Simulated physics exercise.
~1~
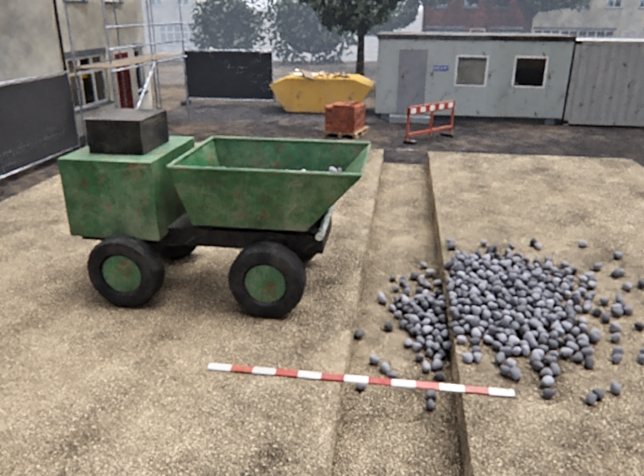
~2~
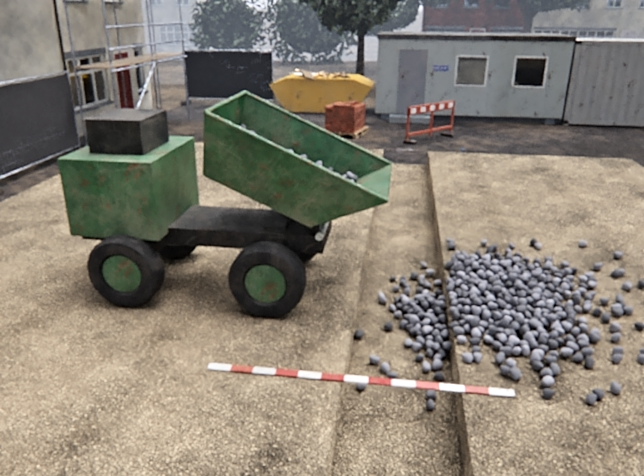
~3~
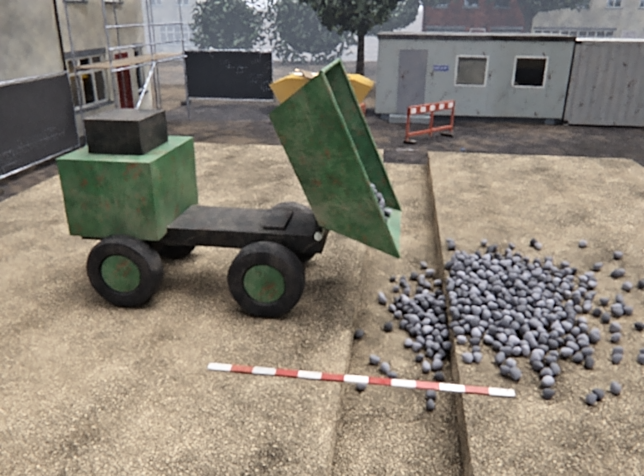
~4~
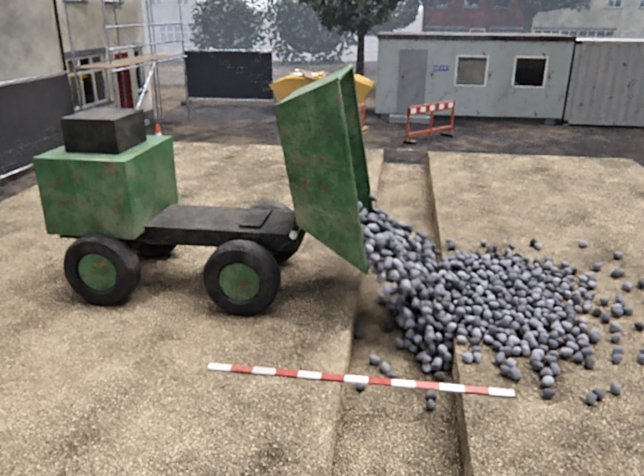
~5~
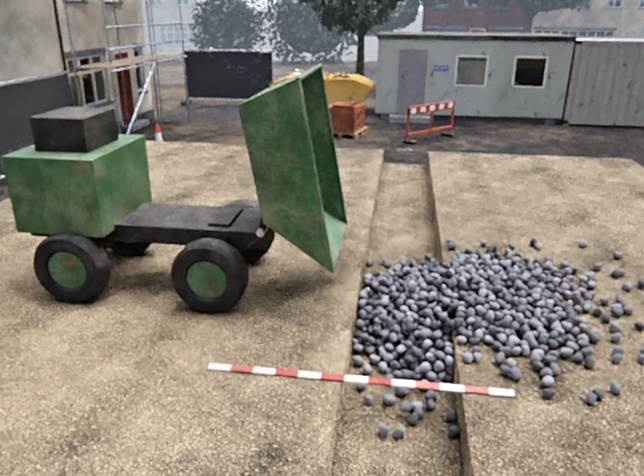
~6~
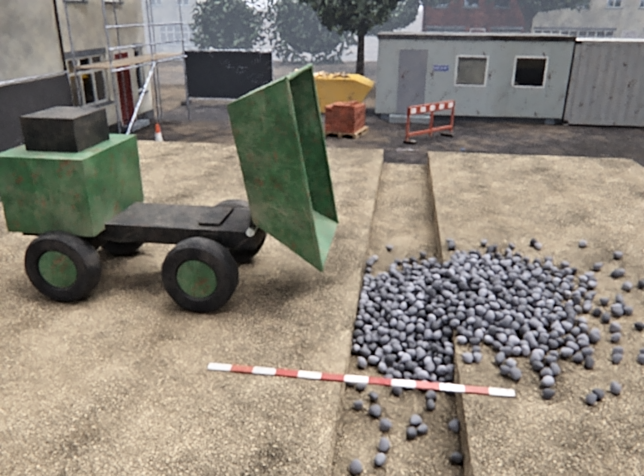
At the start, a small green dumper stands on sandy ground with its open body level, facing a shallow trench where grey stones already lie heaped across and beyond the far edge. The body tips up towards the right, showing more stones inside, and swings on until it is steep, with its load still held in. Then the stones pour out over the lip into the trench as the dumper rolls back to the left. It keeps drawing away with its body raised, and a few stones roll forward past the red and white pole. At the end, the body is empty and stones fill much of the trench beside the older heap.
